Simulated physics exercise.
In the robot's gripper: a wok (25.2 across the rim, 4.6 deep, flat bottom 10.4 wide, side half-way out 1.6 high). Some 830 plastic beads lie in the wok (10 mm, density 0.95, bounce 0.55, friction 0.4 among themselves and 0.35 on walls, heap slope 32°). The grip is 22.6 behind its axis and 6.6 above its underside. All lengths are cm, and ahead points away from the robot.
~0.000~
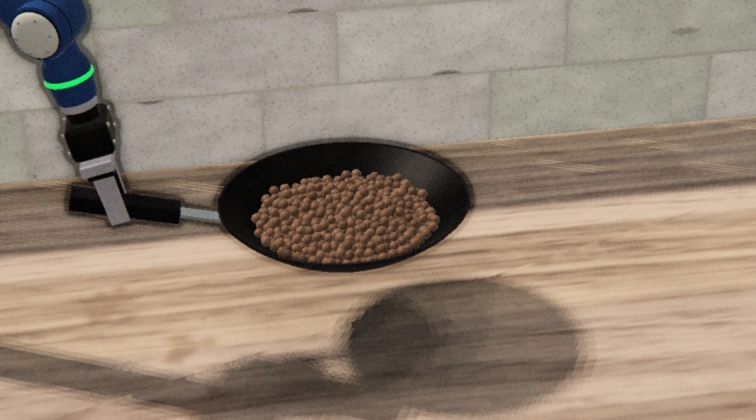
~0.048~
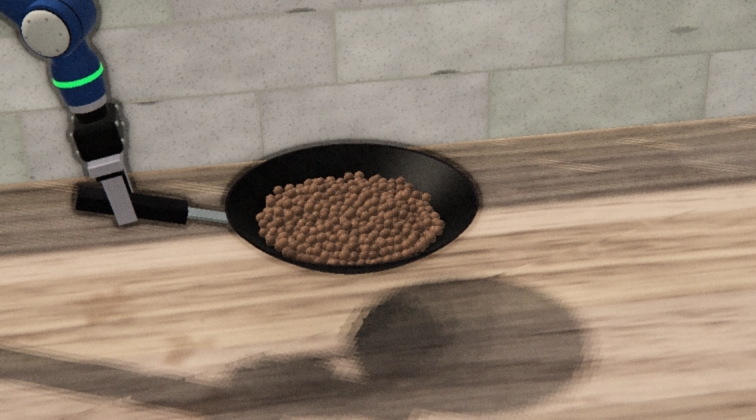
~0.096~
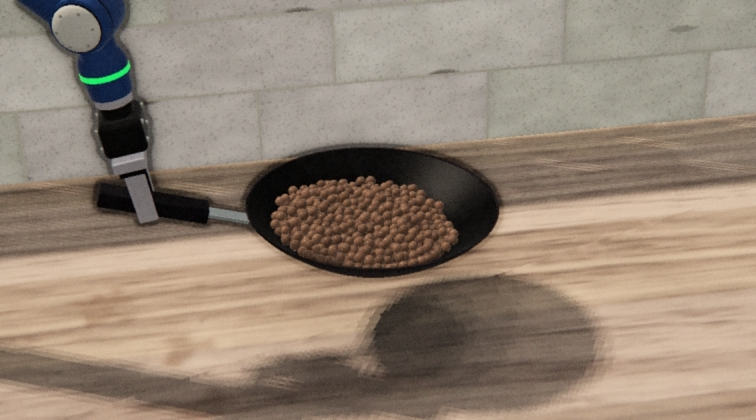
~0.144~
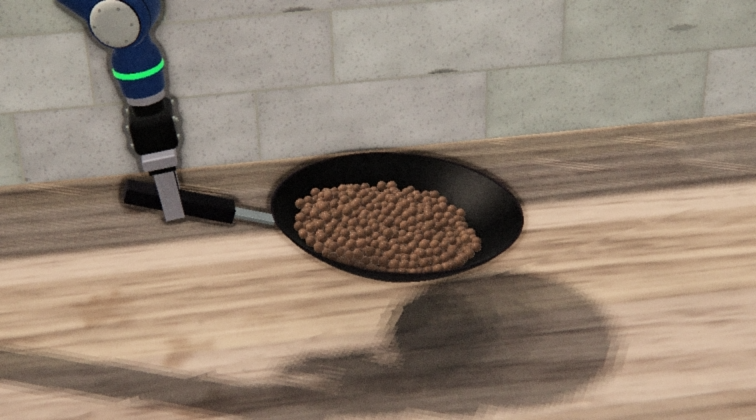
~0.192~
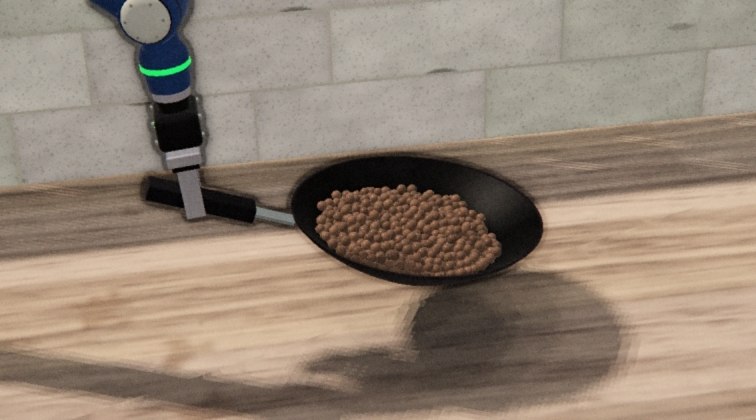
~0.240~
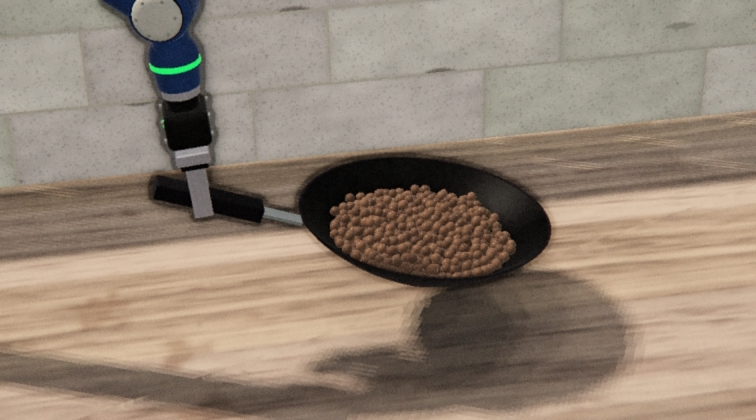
A robot arm in blue, black and grey, with a glowing green ring, grips a black wok by its handle at the left, above a streaky wooden surface before a pale tiled wall, seen from slightly above. Small round brown beads lie heaped in the wok, whose blurred shadow falls below. The arm carries the wok a short way right, its far side dipping slightly, while the beads shift little and the camera stays still.
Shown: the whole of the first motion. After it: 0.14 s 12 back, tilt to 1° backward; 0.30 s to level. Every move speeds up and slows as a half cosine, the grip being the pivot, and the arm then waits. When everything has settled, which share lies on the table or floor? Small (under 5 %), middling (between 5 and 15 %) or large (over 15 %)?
A small share, under 5 %, ends on the table or floor.
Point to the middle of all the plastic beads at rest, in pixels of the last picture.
At about (286, 225).
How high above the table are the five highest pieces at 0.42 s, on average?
About 23 cm.
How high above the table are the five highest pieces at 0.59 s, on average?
Some 16 cm.
After 0.42 s, level, highest piece 23 above the table; 779 in the wok, 47 in flight or on a rim.
After 0.59 s, level, highest piece 16 above the table; 822 in the wok, 2 on the table or floor, 2 in flight or on a rim.
After 0.88 s, level, highest piece 16 above the table; 822 in the wok, 3 on the table or floor, 1 in flight or on a rim.
After 1.93 s, level, highest piece 16 above the table; 822 in the wok, 4 on the table or floor.
At rest, 822 in the wok, 4 on the table or floor. That is 0 % on the table or floor.
